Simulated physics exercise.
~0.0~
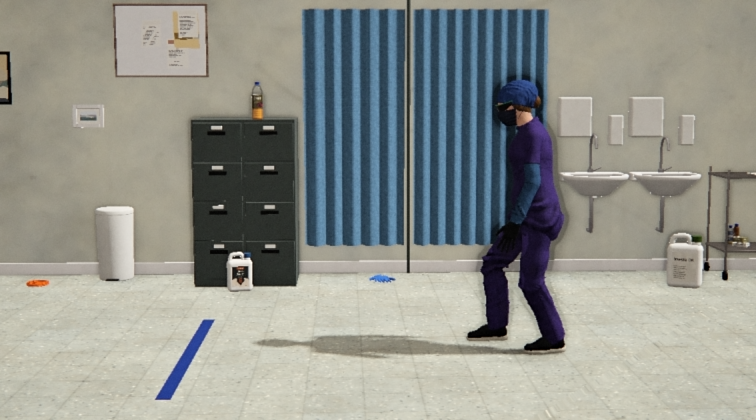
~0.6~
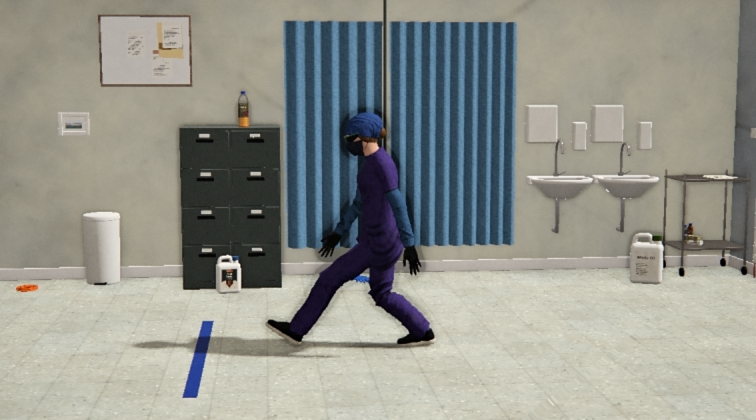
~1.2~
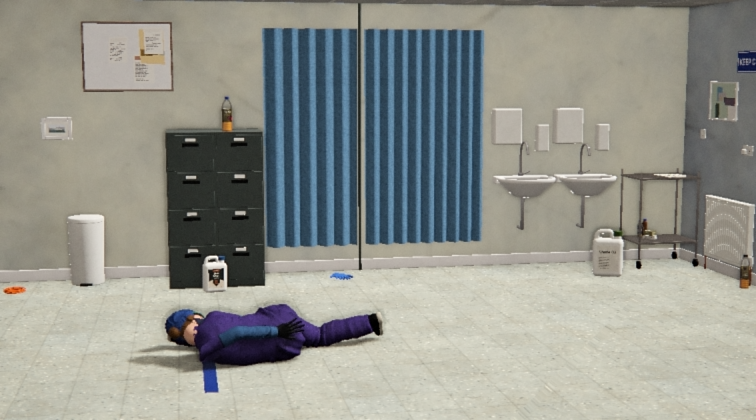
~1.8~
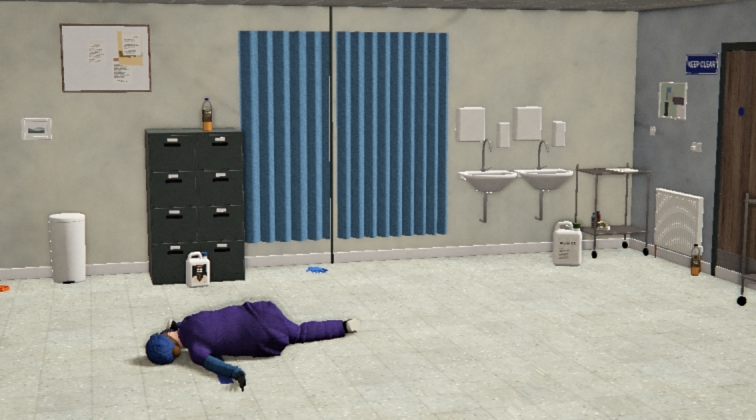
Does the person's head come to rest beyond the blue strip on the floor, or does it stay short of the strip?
The person's head comes to rest beyond the blue strip, on its left side.
We see a person in purple clothes and a blue head covering stride left across a tiled room toward a blue floor strip, then collapse and lie stretched out, head beyond the strip and hips short of it, one arm finally extended on the floor.
